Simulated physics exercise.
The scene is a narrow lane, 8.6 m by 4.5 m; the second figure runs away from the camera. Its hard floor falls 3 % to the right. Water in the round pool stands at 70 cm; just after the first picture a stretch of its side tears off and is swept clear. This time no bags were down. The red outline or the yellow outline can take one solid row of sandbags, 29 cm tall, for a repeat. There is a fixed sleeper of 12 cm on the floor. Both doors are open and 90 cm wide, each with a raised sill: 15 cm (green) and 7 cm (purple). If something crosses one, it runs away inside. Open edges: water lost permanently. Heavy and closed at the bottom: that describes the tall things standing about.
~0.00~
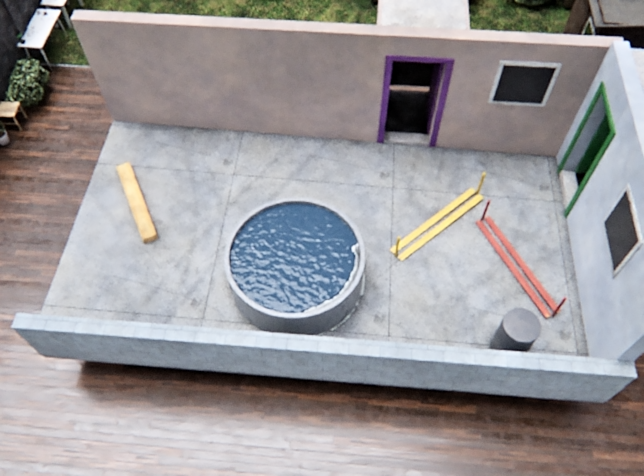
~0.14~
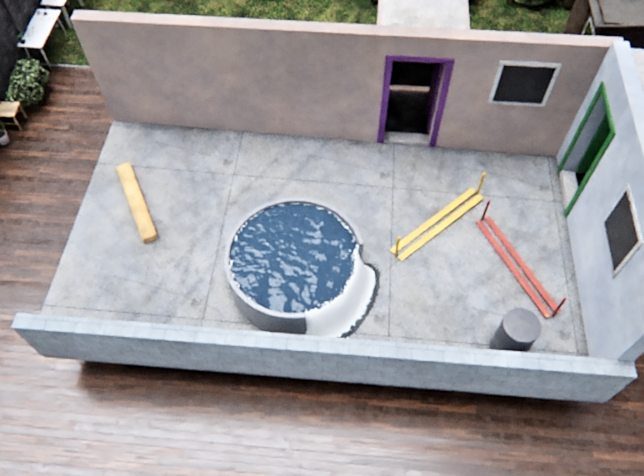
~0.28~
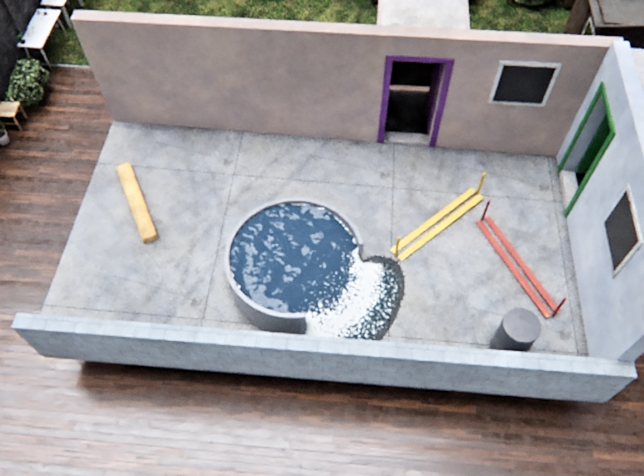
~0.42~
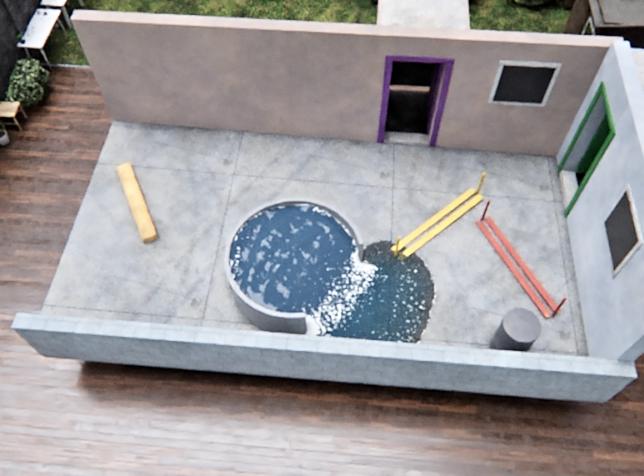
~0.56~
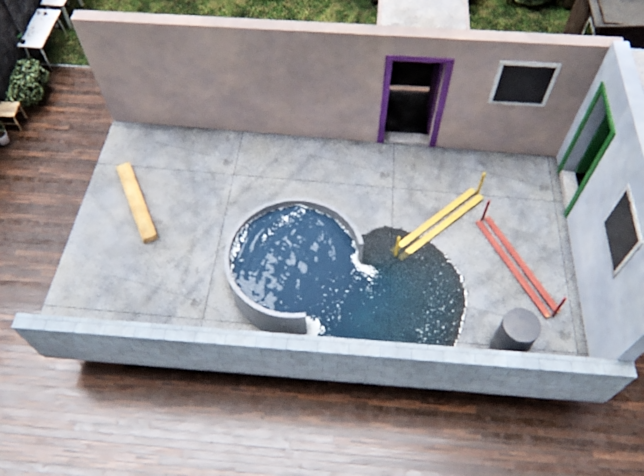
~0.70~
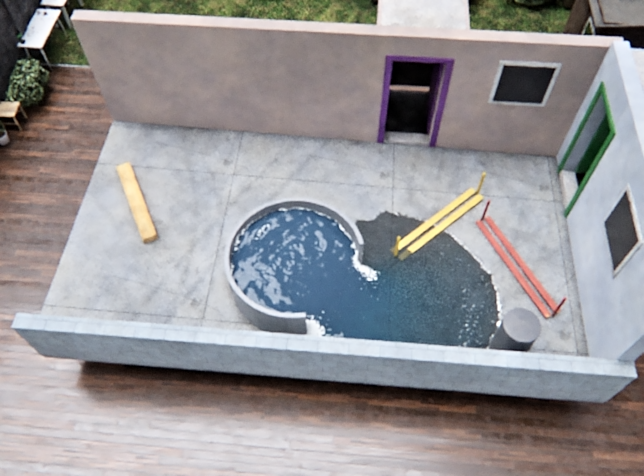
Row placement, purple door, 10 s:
Yellow mark.
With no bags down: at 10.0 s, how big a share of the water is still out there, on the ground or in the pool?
Roughly 92 percent of it is still there.
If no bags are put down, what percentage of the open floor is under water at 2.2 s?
30 %.
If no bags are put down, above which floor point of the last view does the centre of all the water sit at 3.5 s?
Centre estimate: Near (446, 268).
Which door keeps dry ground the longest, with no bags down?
Purple.
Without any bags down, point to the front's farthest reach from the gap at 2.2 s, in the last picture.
Near (560, 202).
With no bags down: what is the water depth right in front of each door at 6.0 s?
In centimetres, green: 24; purple: 8.
After 1.4 s water covers 30 % of the floor and is deepest (70 cm) near (483, 359) in the run without bags; in at the purple door, 0 L with no bags, 0 L with the row on red, 0 L on yellow.
After 2.2 s water covers 30 % of the floor and is deepest (46 cm) near (483, 359) in the run without bags; in at the purple door, 0 L with no bags, 0 L with the row on red, 0 L on yellow.
After 3.5 s water covers 50 % of the floor and is deepest (44 cm) near (554, 164) in the run without bags; in at the purple door, 0 L with no bags, 3 L with the row on red, 0 L on yellow.
After 6.0 s water covers 75 % of the floor and is deepest (26 cm) near (555, 172) in the run without bags; in at the purple door, 1 L with no bags, 67 L with the row on red, 0 L on yellow.
After 10.0 s water covers 90 % of the floor and is deepest (16 cm) near (588, 379) in the run without bags; in at the purple door, 5 L with no bags, 115 L with the row on red, 2 L on yellow.
